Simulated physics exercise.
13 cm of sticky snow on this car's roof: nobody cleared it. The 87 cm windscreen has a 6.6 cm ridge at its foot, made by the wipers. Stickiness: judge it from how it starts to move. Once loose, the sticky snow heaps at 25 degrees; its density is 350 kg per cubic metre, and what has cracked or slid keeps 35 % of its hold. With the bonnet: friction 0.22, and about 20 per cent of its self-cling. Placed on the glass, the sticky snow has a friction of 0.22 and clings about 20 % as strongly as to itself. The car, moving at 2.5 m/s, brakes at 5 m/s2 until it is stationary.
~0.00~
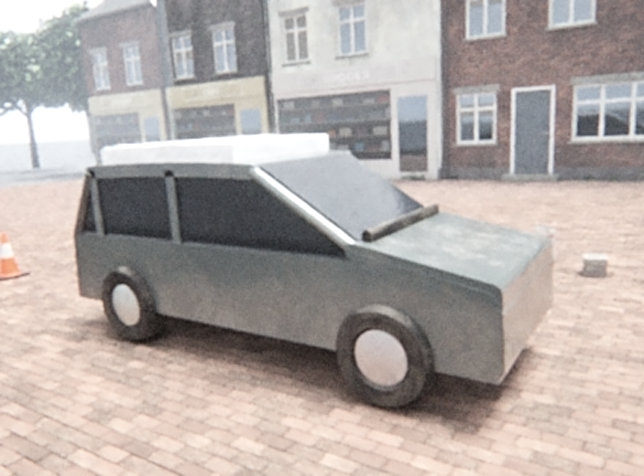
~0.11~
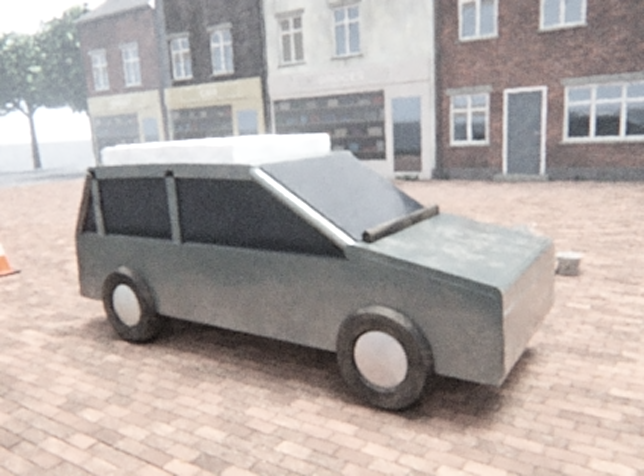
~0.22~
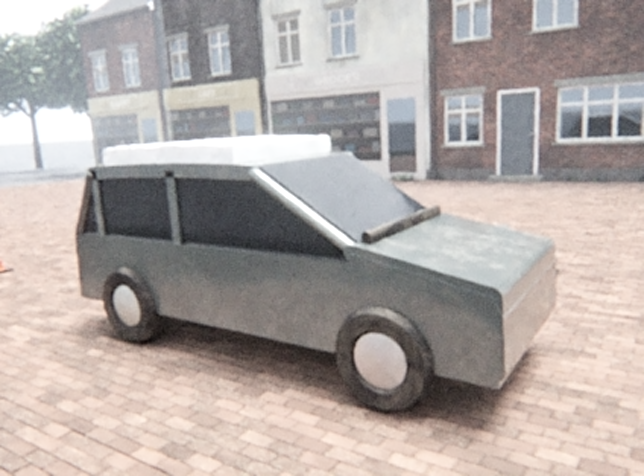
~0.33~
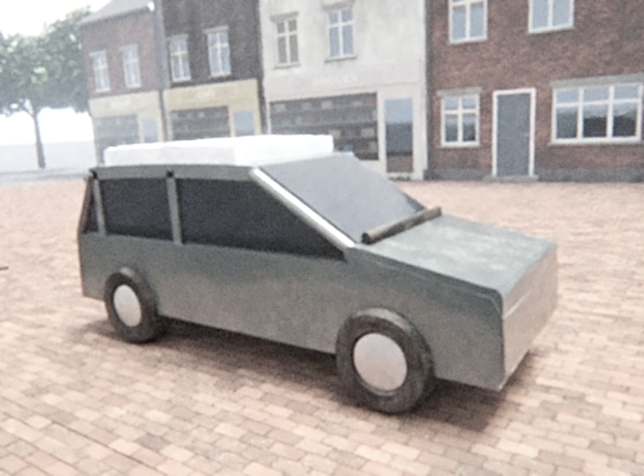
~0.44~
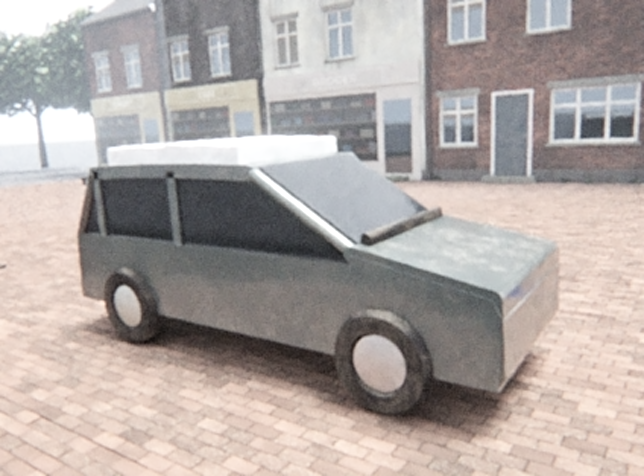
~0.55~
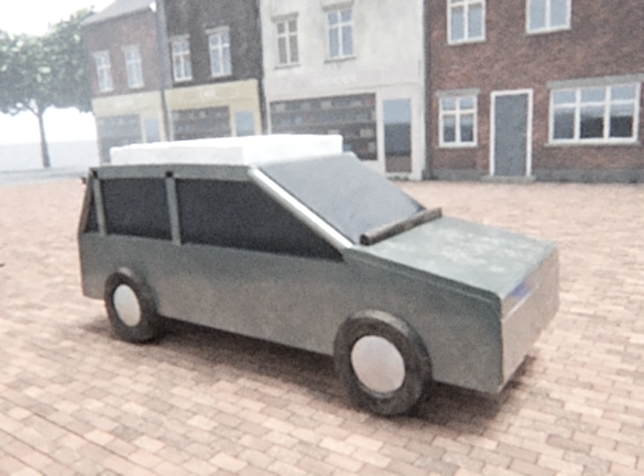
In this clip, a grey-green car with a white slab of snow on its roof rolls right across brick paving, slowing as an orange cone passes out of view at left, and the snow slides slightly forward toward the windscreen.
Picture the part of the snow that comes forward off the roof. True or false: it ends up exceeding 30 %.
False.
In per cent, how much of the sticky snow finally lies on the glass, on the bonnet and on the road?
4 % on the glass, 4 % on the bonnet, 0 % on the road.
After 0.87 s, 93 % of the snow is on the roof, 7 % on the glass, none on the bonnet and none has gone off the nose.
After 1.25 s, 92 % of the snow is on the roof, 8 % on the glass, none on the bonnet and none has gone off the nose.
After 1.62 s, 92 % of the snow is on the roof, 4 % on the glass, 4 % on the bonnet and none has gone off the nose.
After 2.00 s, 92 % of the snow is on the roof, 4 % on the glass, 4 % on the bonnet and none has gone off the nose.
After 2.30 s, at the end, 92 % of the snow is on the roof, 4 % on the glass, 4 % on the bonnet and none has gone off the nose.
